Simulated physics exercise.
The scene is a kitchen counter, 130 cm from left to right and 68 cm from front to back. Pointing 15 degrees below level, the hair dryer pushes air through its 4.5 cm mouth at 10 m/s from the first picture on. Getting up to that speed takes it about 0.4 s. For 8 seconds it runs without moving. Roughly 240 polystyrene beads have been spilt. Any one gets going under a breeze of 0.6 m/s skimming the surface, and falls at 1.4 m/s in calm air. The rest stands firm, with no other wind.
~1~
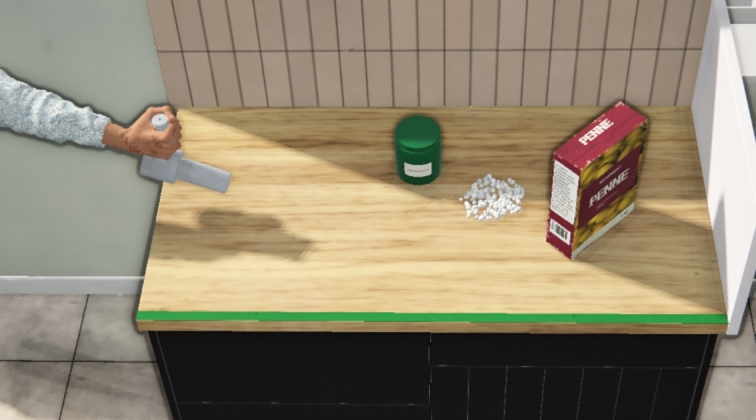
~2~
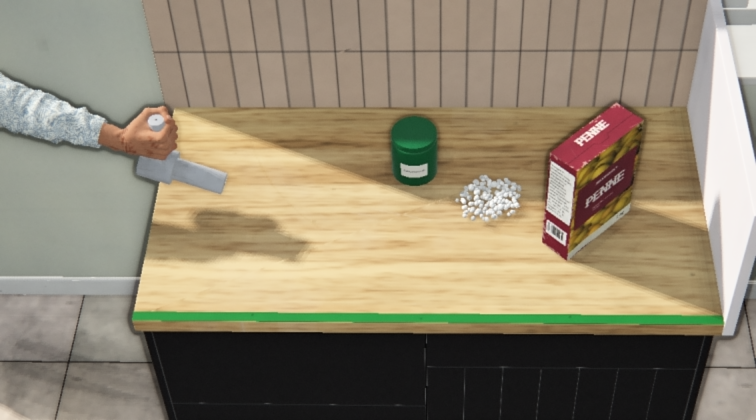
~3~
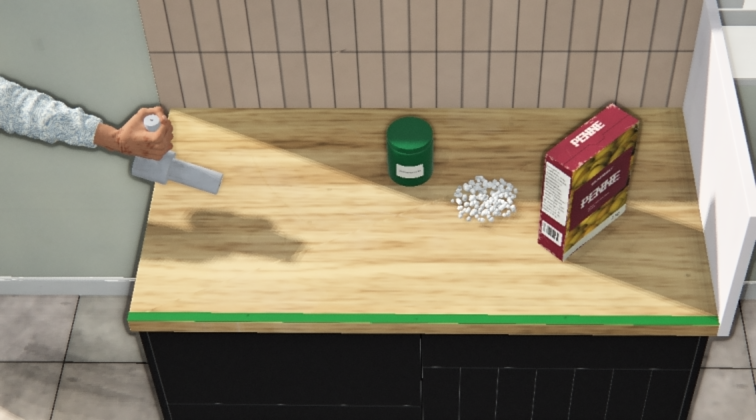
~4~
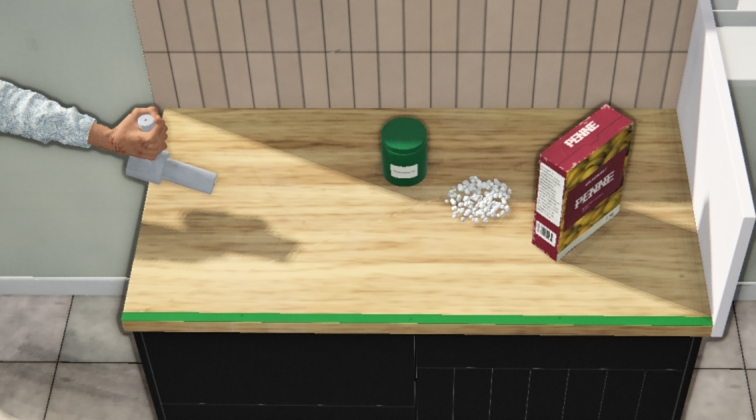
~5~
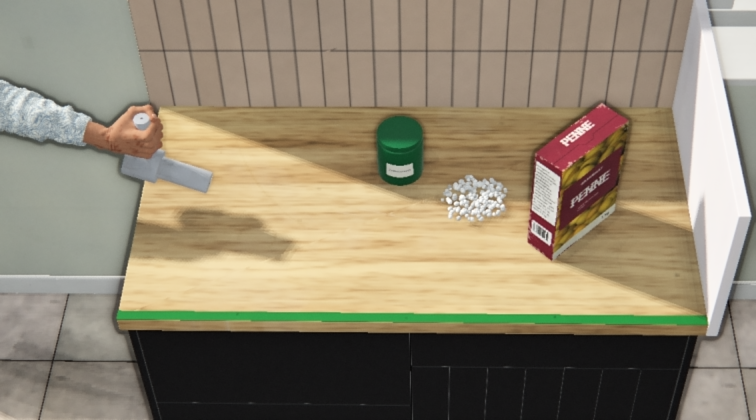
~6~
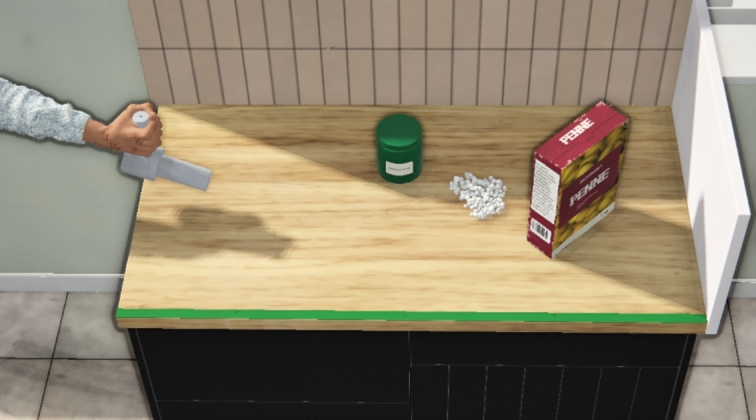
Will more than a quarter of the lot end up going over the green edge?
No.
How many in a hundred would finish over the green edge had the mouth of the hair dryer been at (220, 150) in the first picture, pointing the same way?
10 per cent.
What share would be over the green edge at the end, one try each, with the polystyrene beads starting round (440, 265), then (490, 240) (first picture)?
First try 100 %, second try 60 %.
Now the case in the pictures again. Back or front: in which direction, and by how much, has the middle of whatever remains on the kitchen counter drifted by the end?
To the far end, near enough 30 cm.
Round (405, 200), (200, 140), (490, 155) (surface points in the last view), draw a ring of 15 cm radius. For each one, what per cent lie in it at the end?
In turn about 1 %, 0 %, 20 %.
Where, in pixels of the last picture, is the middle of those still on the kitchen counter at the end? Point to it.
I'd put it around (493, 106).
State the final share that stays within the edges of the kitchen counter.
My guess is near 100 per cent.
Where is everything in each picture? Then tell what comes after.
In the first frame, the middle of the polystyrene beads is near (494, 199), none has stirred yet and the mouth of the hair dryer is at (228, 183).
In the second frame, the middle of the polystyrene beads is near (490, 198), none has stirred yet and the green edge is centred on (425, 323).
In the third frame, the middle of the polystyrene beads is near (485, 199), none has stirred yet, the top of a jar is at (410, 133) and the top of a carton is at (593, 136).
In the fourth frame, the middle of the polystyrene beads is near (480, 199) and about 1 % have left their places.
In the fifth frame, the middle of the polystyrene beads is near (475, 198) and about 1 % have left their places.
In the sixth frame, the middle of the polystyrene beads is near (477, 195), the farthest in sight from the hair dryer is at (504, 188) and about 25 % have left their places.
Then, 1.2 s after the last picture, 89 % are on the move or not yet settled, 0 % are over the green edge; the middle of those still in play is near (611, 106).
Then, 2.2 s after the last picture, 85 % are on the move or not yet settled, 0 % are over the green edge; the middle of those still in play is near (525, 109).
Then, 4.0 s after the last picture, 79 % are on the move or not yet settled, 2 % are over the green edge; the middle of those still in play is near (501, 104).
Then, 7.6 s after the last picture, at the end, 5 % are over the green edge; the middle of those still in play is near (493, 106).
